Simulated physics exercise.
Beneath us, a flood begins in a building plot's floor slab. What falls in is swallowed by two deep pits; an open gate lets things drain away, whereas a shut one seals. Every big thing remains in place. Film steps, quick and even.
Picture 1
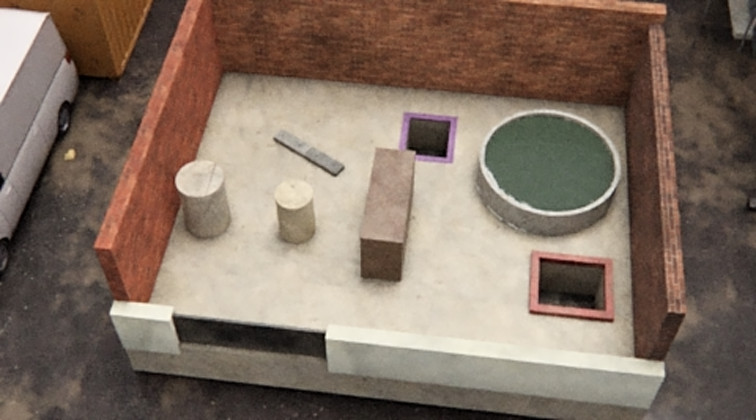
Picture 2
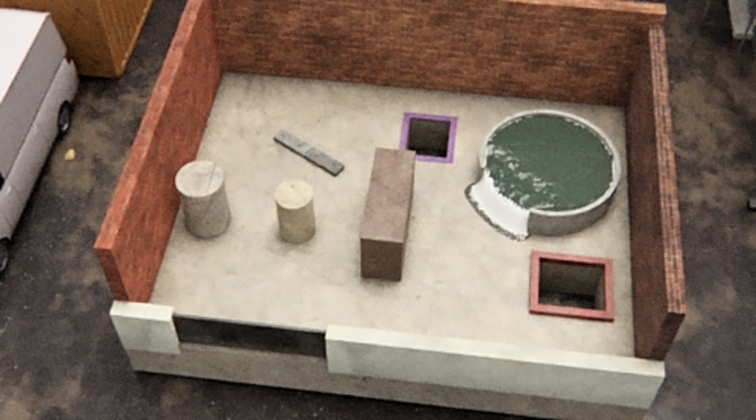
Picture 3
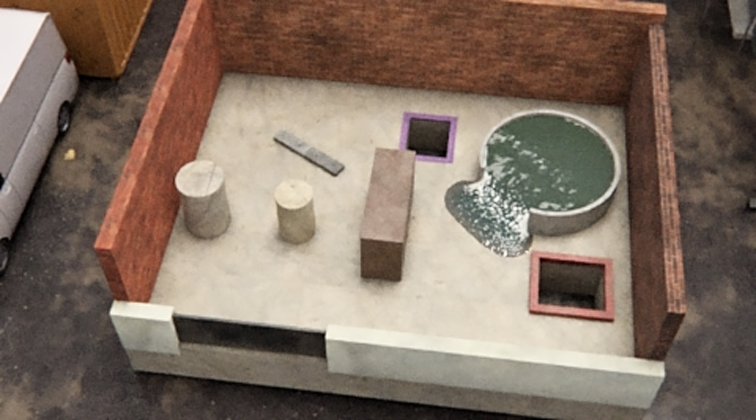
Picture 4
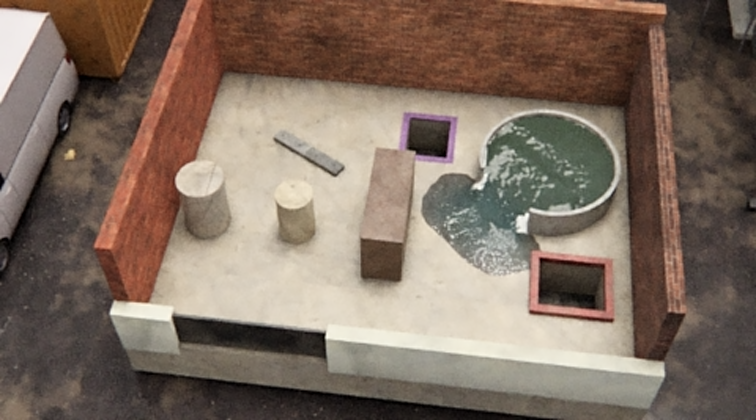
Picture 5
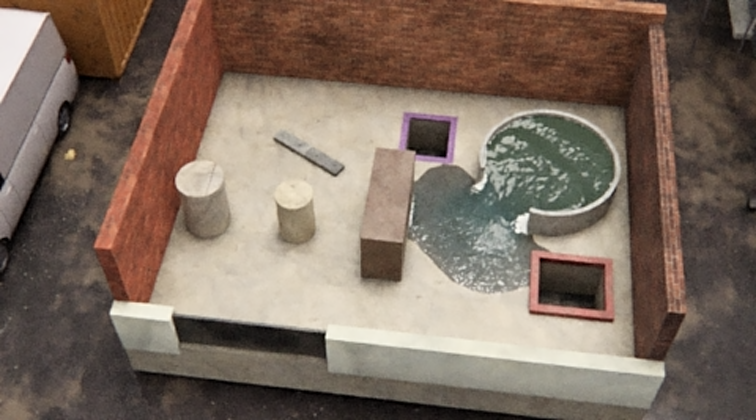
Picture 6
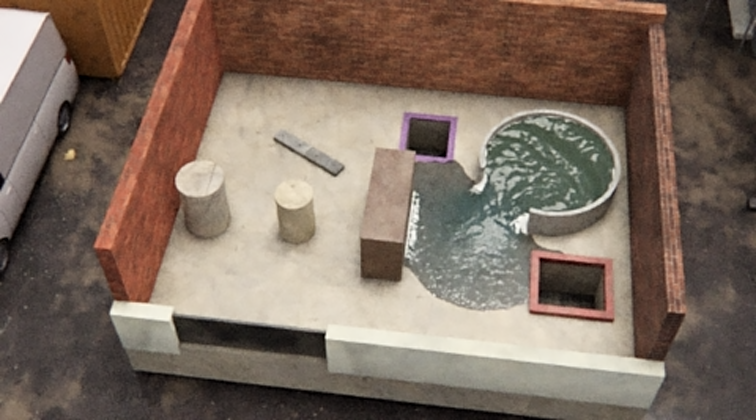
On a walled concrete floor with two square pits, green water broke through the lower left side of a round pool and spread across the slab to the brown block and the red-edged pit.
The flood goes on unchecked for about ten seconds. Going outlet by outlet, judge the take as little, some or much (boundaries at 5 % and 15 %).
My judgement: The gate ends up with little, the red pit ends up with little, the purple pit ends up with some.
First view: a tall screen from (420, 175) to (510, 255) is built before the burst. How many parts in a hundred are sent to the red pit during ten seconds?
In per cent: Red 6.
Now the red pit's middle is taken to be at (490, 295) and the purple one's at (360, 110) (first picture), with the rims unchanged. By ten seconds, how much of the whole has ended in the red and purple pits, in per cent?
For red, 10 in a hundred; for purple, 6 in a hundred.
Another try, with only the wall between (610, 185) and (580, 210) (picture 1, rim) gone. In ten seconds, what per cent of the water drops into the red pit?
Near 20 per cent for red.
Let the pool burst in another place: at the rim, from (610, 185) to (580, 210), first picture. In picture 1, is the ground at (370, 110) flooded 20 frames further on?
I reckon that spot ends up left bare.
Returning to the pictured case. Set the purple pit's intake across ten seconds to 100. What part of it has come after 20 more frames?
My estimate is close to 35 per cent.
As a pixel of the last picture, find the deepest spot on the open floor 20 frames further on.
Roughly (434, 361).
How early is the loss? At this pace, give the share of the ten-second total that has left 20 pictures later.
My reading is about 30 per cent.
A moment on, water covers 20 % of the floor; the gate 0 %, the red pit 0 %, the purple pit 0 %.
Next, water covers 25 % of the floor; the gate 0 %, the red pit 0 %, the purple pit 0 %.
Then, water covers 40 % of the floor; the gate 0 %, the red pit 0 %, the purple pit 2 %.
Later, water covers 60 % of the floor; the gate 0 %, the red pit 0 %, the purple pit 5 %.
In the end, water covers 80 % of the floor; the gate 0 %, the red pit 1 %, the purple pit 7 %.
